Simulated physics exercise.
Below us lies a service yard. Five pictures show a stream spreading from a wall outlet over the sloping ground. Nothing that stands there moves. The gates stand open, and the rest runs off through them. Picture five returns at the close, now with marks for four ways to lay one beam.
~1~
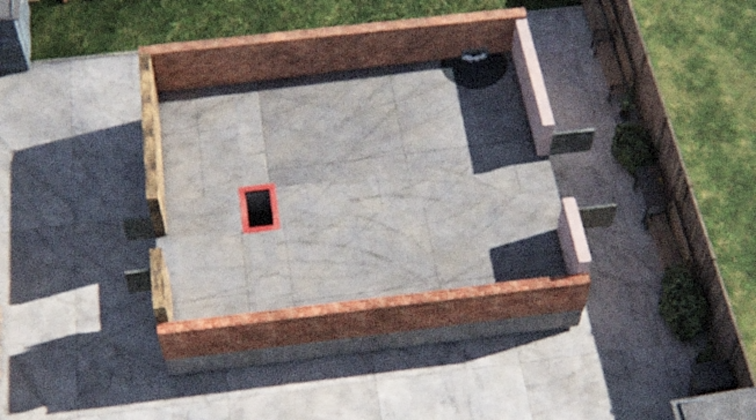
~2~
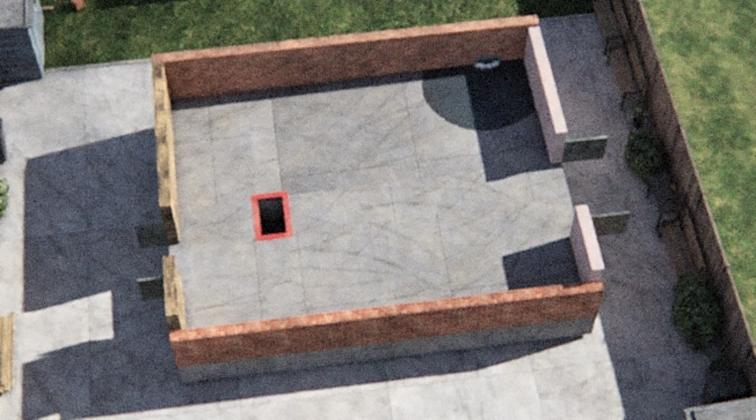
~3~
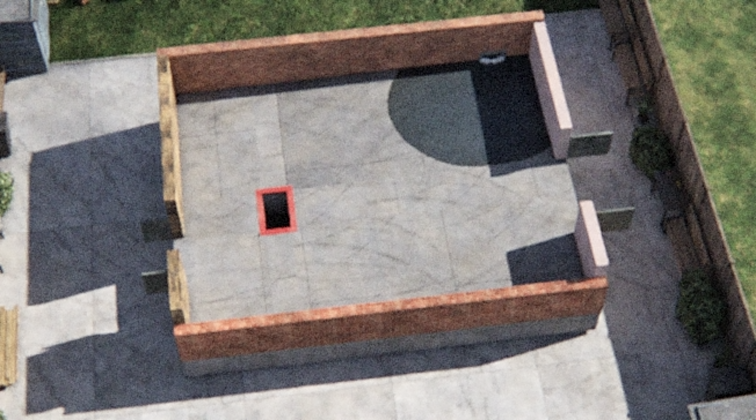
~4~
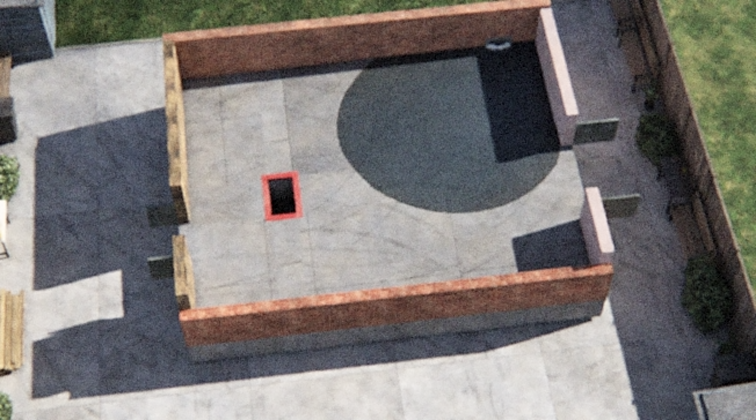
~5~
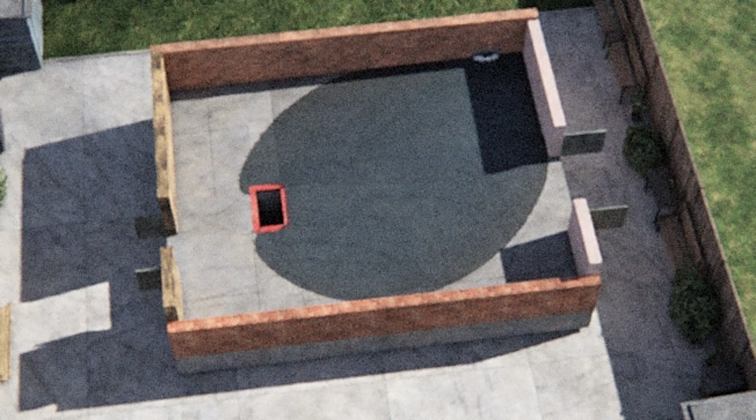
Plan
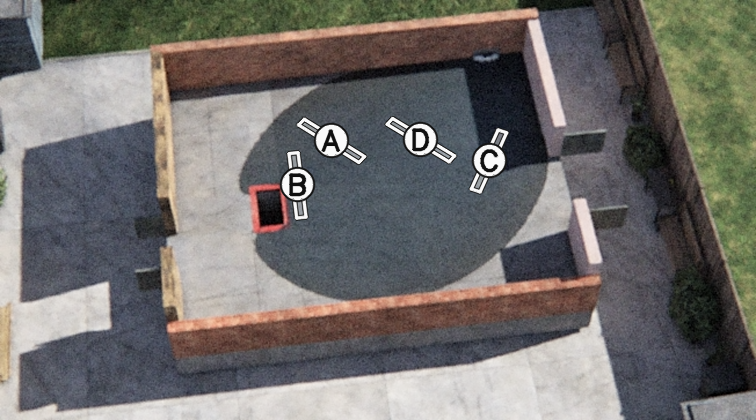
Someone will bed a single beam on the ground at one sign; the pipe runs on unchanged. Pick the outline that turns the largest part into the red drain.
Go for C.
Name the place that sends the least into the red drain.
B it is.
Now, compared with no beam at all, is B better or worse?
Place B is worse.
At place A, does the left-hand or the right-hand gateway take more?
The left gate.
On the marked copy, A from (301, 122) to (361, 159); B from (301, 217) to (293, 153); C from (475, 190) to (502, 131); D from (389, 121) to (451, 158).
With A, about 13 % of the stream goes into the red drain, about 83 % out by the gates.
With B, about 4 % of the stream goes into the red drain, about 92 % out by the gates.
With C, about 22 % of the stream goes into the red drain, about 74 % out by the gates.
With D, about 11 % of the stream goes into the red drain, about 86 % out by the gates.
